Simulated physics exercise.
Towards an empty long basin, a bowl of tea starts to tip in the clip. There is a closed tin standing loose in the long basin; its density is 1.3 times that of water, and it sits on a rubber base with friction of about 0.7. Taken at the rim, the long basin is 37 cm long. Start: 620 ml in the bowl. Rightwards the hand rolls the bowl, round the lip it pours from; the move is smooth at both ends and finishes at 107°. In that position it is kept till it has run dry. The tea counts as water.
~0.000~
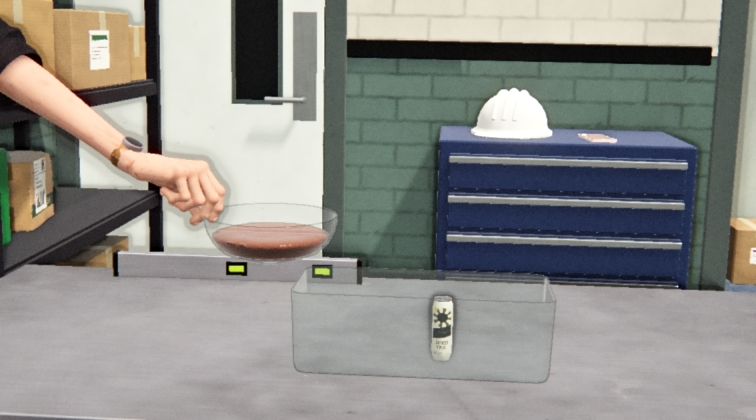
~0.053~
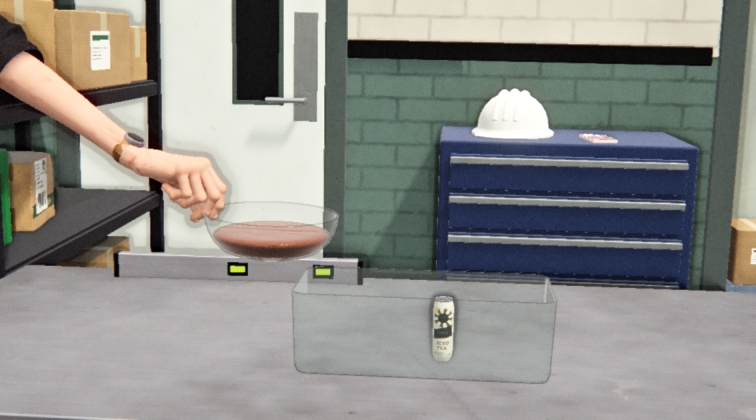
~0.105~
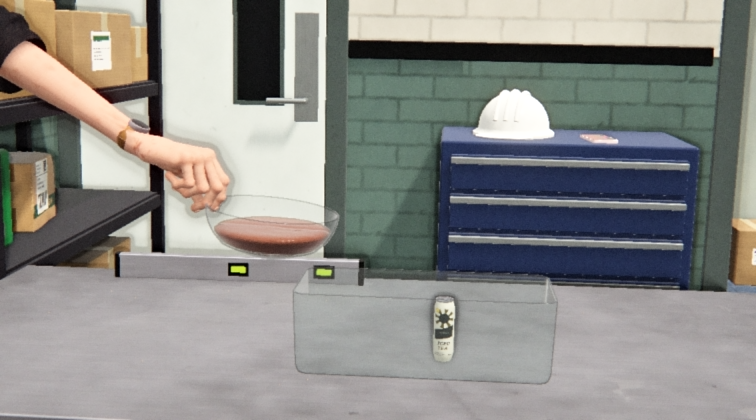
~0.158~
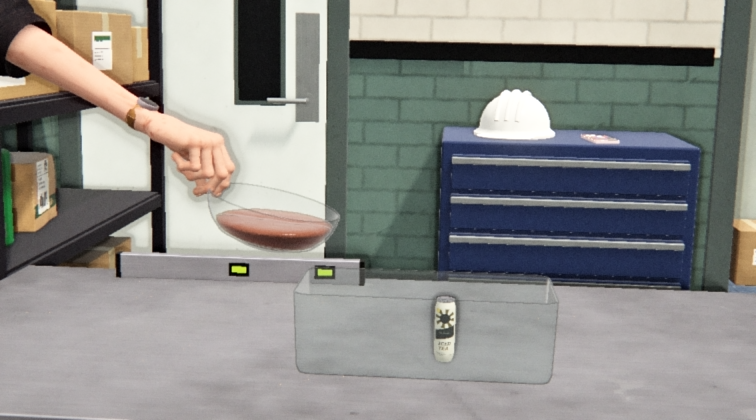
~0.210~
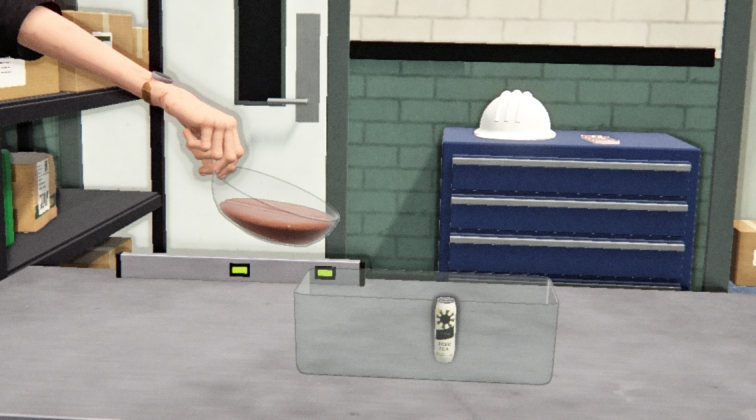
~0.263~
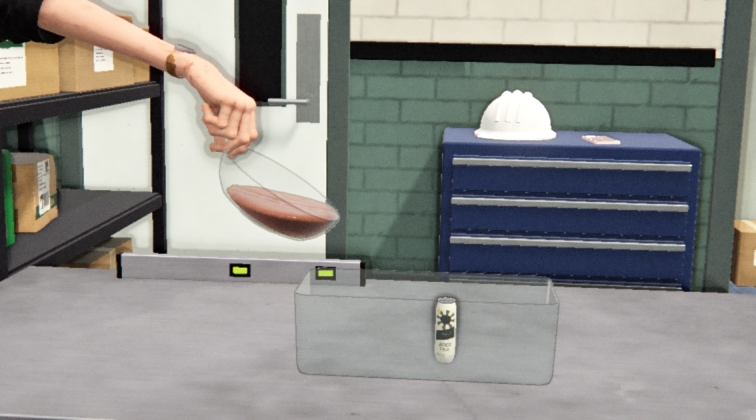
In a workshop, a hand steadily tilting a glass bowl of reddish-brown liquid rightwards beside a clear basin holding a small container.
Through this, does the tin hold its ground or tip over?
It tilts over.
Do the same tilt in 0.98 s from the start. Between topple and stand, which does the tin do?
In that case the tin stays vertical.
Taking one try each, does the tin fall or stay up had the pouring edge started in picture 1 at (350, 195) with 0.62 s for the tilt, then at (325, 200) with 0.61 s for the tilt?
Run one: It tumbles. Run two: It tumbles.
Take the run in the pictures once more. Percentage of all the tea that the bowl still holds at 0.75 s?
Near 0 percent, more or less.
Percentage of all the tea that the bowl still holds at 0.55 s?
Near 10 in a hundred.
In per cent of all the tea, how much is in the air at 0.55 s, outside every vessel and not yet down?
Close to 66 per cent, I'd say.
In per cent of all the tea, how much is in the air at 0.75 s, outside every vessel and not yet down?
Roughly 2 %.
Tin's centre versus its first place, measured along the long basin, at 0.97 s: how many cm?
Near 8 cm of travel.
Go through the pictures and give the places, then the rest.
In the first picture, it leans 0°; its right rim is at (336, 218); the tea meets the walls at (213, 231) and (330, 235); the long basin's rim runs from (299, 280) to (551, 290); the tin's top is at (443, 301).
In the second picture, it leans 1°; its right rim is at (337, 219); the tea meets the walls at (215, 229) and (330, 233).
In the third picture, it leans 6°; its right rim is at (337, 219); the tea meets the walls at (216, 223) and (331, 231).
In the fourth picture, it leans 13°; its right rim is at (338, 219); the tea meets the walls at (218, 214) and (333, 226).
In the fifth picture, it leans 22°; its right rim is at (338, 220); the tea meets the walls at (222, 201) and (335, 220).
In the sixth picture, it leans 32°; its right rim is at (338, 220); the tea meets the walls at (230, 187) and (335, 212); 1 per cent is over the edge.
By 0.55 s the tilt is 94° and 10 per cent is still to pour; the tin stands where it began.
By 0.75 s the tilt is 107° and 0 per cent is still to pour; the tin leans 17°.
By 0.97 s the tilt is 107° and 0 per cent is still to pour; the tin lies on its side.
By 1.21 s the tilt is 107° and 0 per cent is still to pour; the tin lies on its side.
At rest the tin lies on its side.
